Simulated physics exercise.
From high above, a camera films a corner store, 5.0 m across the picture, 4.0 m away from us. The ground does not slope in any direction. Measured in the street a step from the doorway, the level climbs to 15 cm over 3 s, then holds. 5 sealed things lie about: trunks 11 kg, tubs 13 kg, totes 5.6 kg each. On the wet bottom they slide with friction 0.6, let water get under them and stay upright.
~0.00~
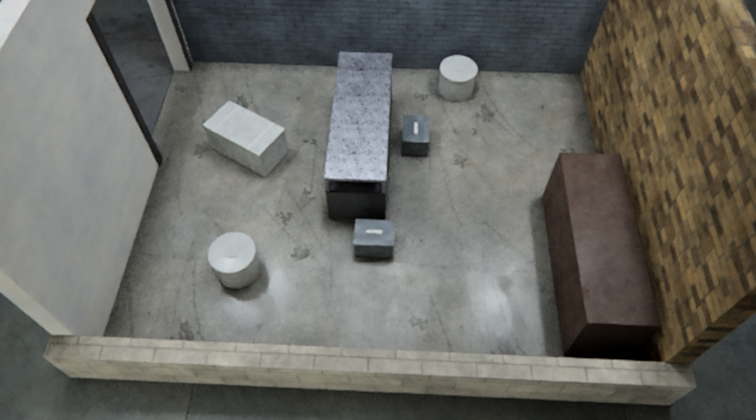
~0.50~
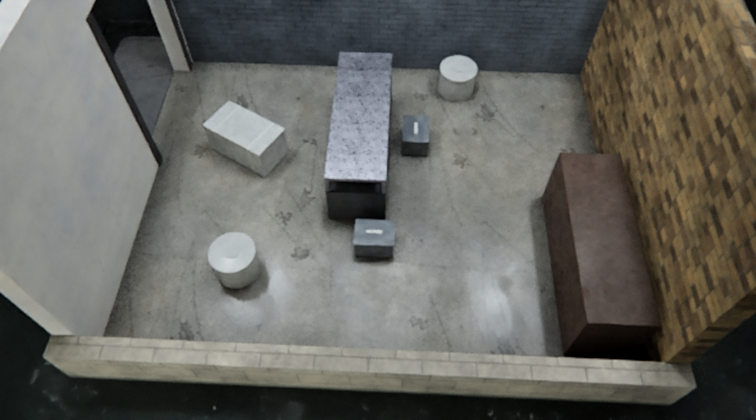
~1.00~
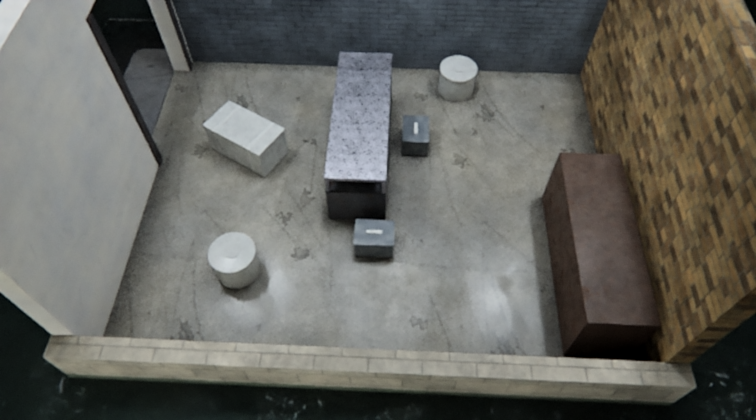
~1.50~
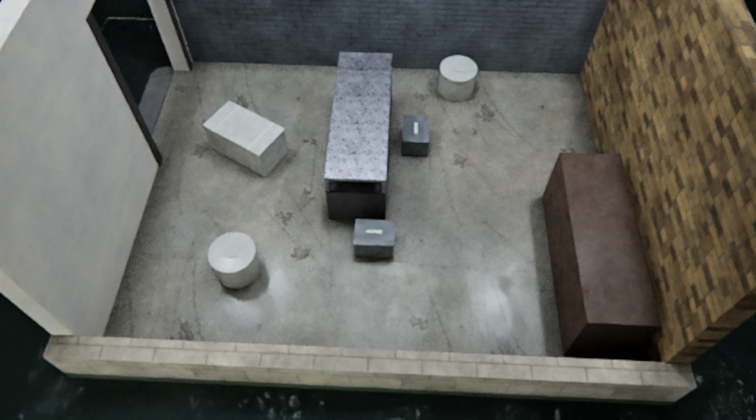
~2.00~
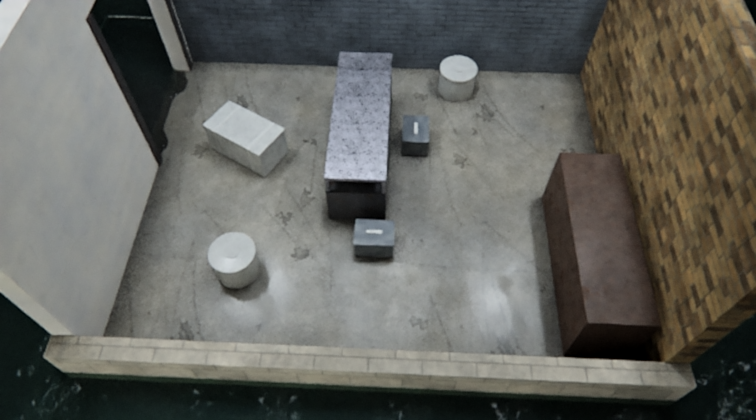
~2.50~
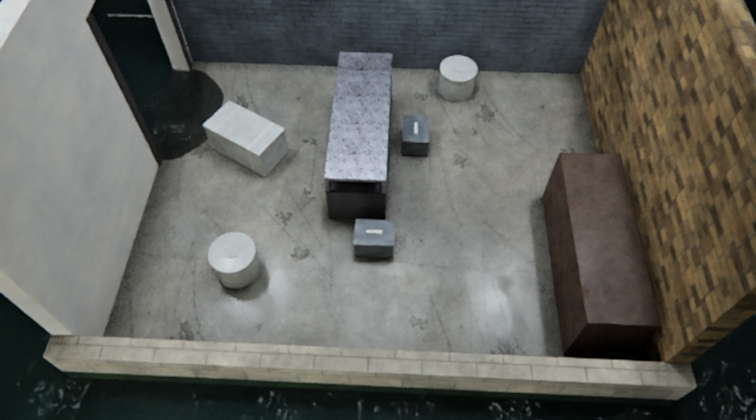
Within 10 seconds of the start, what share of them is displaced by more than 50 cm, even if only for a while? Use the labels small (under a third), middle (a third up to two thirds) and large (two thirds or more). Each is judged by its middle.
Small.
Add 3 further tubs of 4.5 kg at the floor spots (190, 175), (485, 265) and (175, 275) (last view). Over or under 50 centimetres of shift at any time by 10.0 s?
Taking them in the given order: Smaller, then smaller, then smaller.
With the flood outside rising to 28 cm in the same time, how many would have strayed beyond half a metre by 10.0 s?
4.
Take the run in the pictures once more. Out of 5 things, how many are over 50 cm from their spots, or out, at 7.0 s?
1 in all.
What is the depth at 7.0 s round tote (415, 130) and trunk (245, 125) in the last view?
Depth approx. 1 cm / 6 cm.
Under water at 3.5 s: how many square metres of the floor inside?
Some 2.0 m2 of it.
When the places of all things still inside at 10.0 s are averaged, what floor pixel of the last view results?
They average out to somewhere around (384, 207).
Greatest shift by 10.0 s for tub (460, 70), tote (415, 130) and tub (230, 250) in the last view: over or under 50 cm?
Result, in turn: Stayed within / stayed within / stayed within.
After 3.5 s 0 of 5 are over 50 cm from their spots; 0 afloat.
After 4.5 s 0 of 5 are over 50 cm from their spots; 0 afloat.
After 7.0 s 1 of 5 are over 50 cm from their spots; 1 afloat.
After 10.0 s 1 of 5 are over 50 cm from their spots, and 1 have been at some point; 1 afloat.
